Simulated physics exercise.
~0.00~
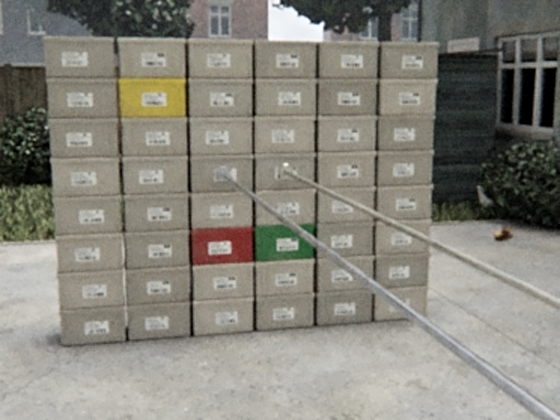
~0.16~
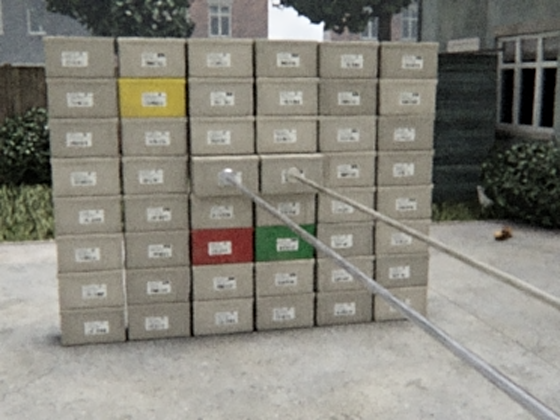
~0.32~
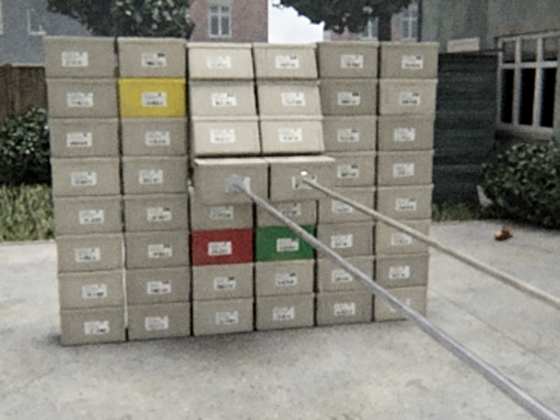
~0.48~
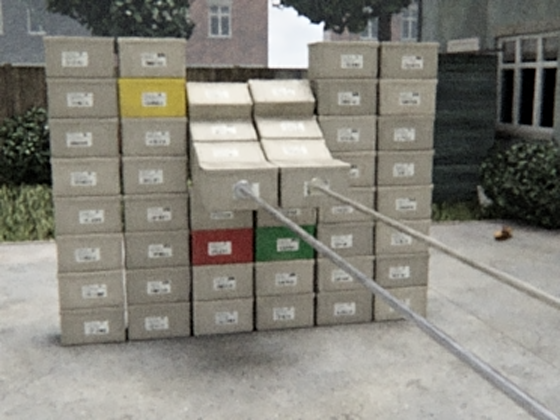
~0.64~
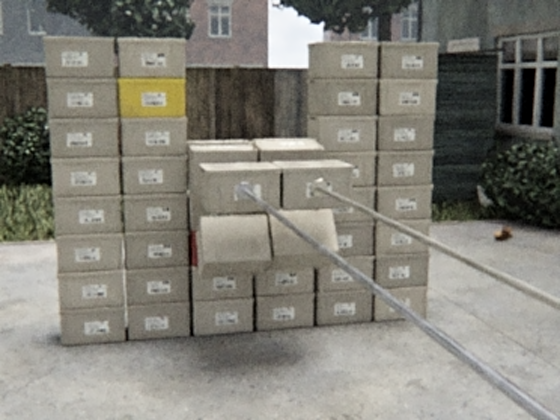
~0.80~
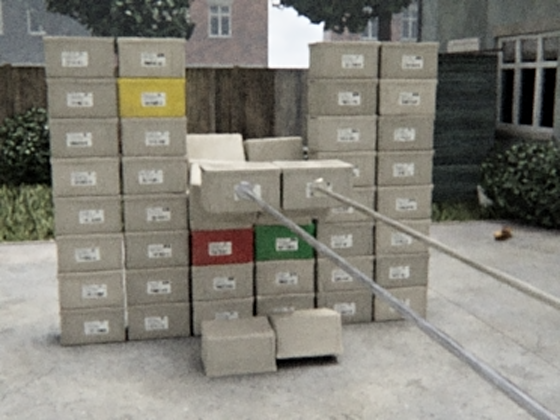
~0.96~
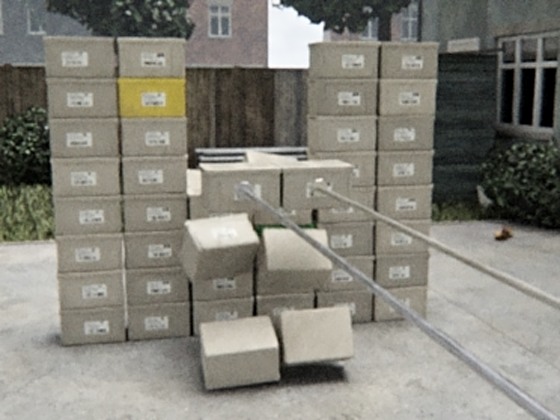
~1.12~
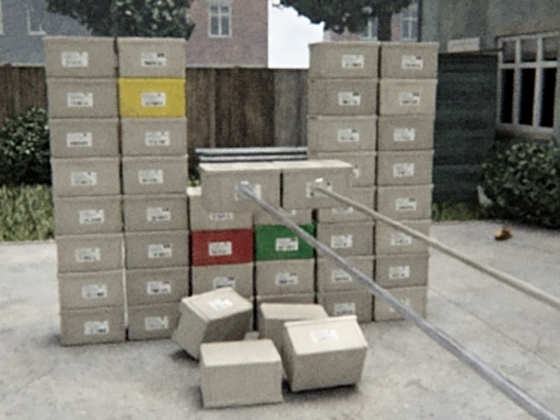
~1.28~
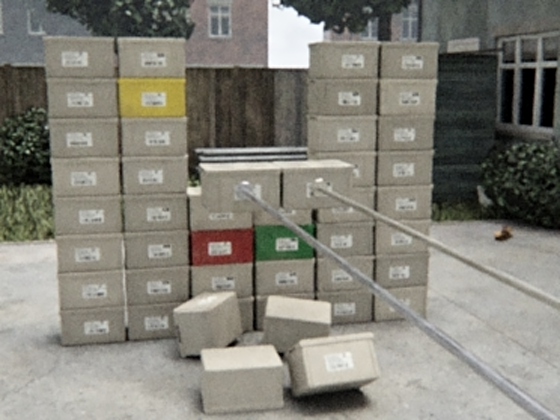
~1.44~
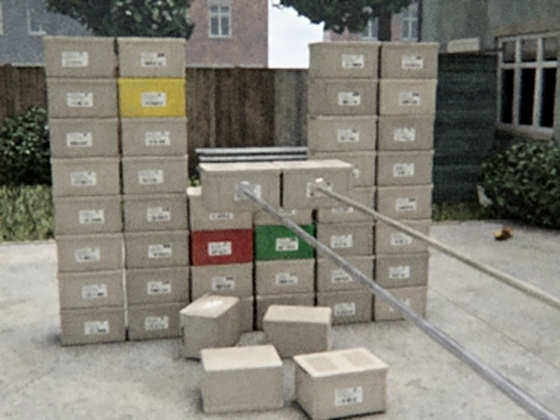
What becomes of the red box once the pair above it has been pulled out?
The red box stays up in its place in the wall, beside the green one, while other boxes lie on the ground in front.
